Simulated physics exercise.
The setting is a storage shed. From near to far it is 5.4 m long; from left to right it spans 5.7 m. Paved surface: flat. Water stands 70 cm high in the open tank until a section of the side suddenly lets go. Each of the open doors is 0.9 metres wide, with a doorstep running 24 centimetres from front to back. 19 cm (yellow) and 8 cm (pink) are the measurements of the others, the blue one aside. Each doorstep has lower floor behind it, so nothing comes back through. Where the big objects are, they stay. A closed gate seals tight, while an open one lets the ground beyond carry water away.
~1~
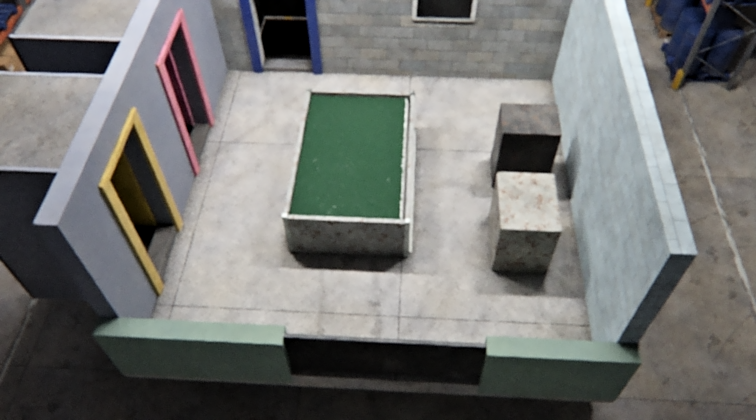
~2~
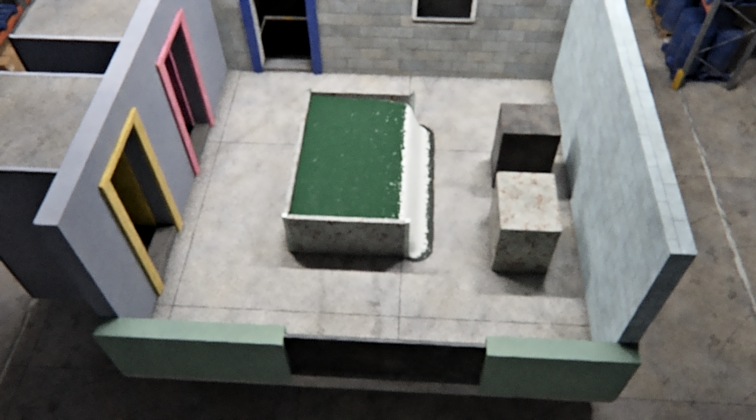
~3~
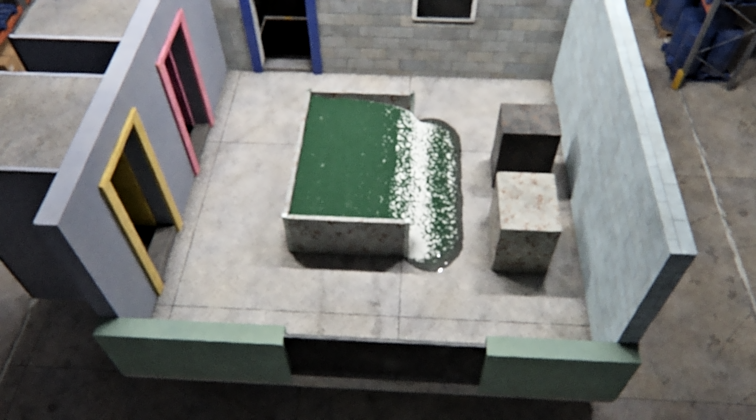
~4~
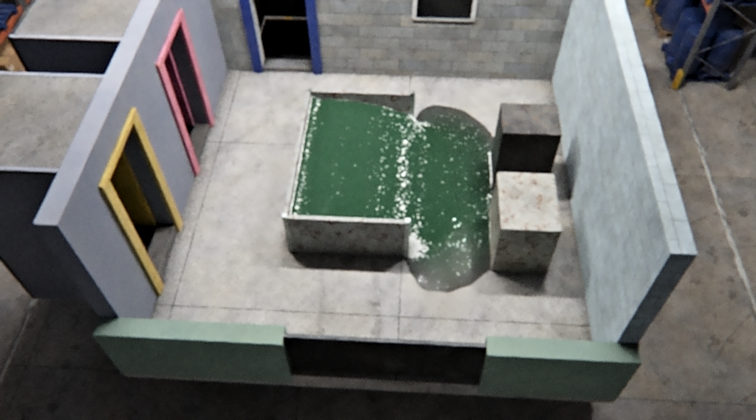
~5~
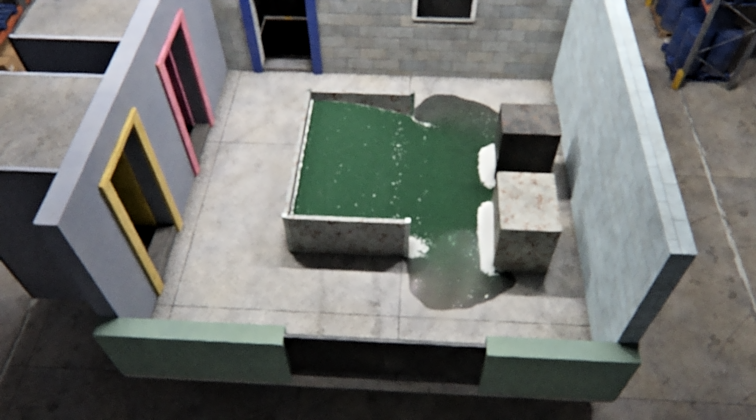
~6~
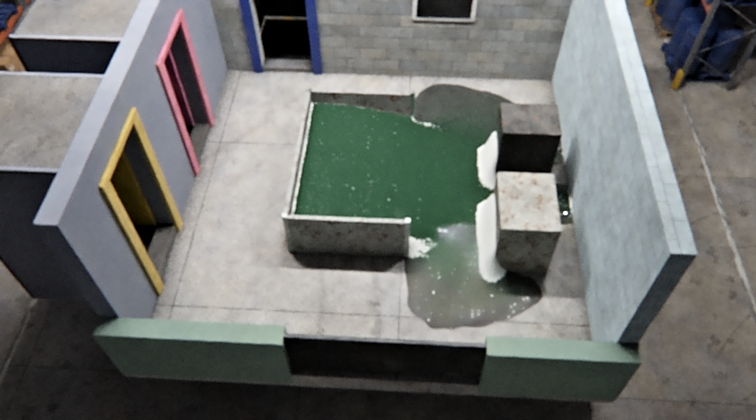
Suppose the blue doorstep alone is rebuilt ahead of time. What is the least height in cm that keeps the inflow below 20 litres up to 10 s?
About 7 cm.
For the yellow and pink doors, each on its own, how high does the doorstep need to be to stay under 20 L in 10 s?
Roughly 10.5 cm for the yellow door and roughly 8.0 cm for the pink door.
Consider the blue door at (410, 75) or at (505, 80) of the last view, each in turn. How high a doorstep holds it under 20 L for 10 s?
Minimums: About 9.5 cm and 31 cm.
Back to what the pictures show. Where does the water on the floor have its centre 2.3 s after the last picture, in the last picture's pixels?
It lies near (459, 193) in the last picture.
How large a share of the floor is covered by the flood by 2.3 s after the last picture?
Near 60 per cent of the open floor.
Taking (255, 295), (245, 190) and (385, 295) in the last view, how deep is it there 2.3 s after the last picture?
Respectively 0 cm, 0 cm and 1 cm.
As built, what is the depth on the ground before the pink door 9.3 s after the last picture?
Lab note: Depth approx. 10.0 cm.
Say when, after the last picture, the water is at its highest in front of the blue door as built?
That happens close to 8.5 s on the clock.
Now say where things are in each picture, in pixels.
In the first frame, the open tank at (354, 154) is whole and still, 70 cm deep; the blue door at (281, 25) is dry.
In the second frame, water pours out at (408, 176) and has run 0.3 m, to (424, 252); about 9 cm deep outside, 70 cm at the back.
In the third frame, water pours out at (408, 178) and has run 0.7 m, to (455, 249); about 13 cm deep outside, 68 cm at the back.
In the fourth frame, water pours out at (407, 180) and has run 1.3 m, to a hidden place; about 11 cm deep outside, 61 cm at the back.
In the fifth frame, water pours out at (407, 180) and has run 1.8 m, to a hidden place; about 12 cm deep outside, 60 cm at the back.
In the sixth frame, the gap is at (407, 181), the front 2.4 m out at (570, 217); the back of the open tank holds 56 cm; 2.5 m in a straight line remain to the blue door at (281, 25).
Then, 0.7 s after the last picture water covers 40 % of the floor, deepest (52 cm) near (564, 201); it has not reached the blue door.
Then, 2.3 s after the last picture water covers 60 % of the floor, deepest (30 cm) near (555, 140); it has not reached the blue door.
Then, 9.3 s after the last picture water covers 100 % of the floor, deepest (14 cm) near (340, 359); 11 cm at the blue door, 8 litres in over its 9 cm doorstep.
At the blue door as built, the water peaked near 11 cm, 8.7 s after the last picture.
Run again over the same 10 s with other heights there, 30 litres in over 6 cm, 13 litres over 8 cm. The limit of 20 litres is kept from about 7 cm up.
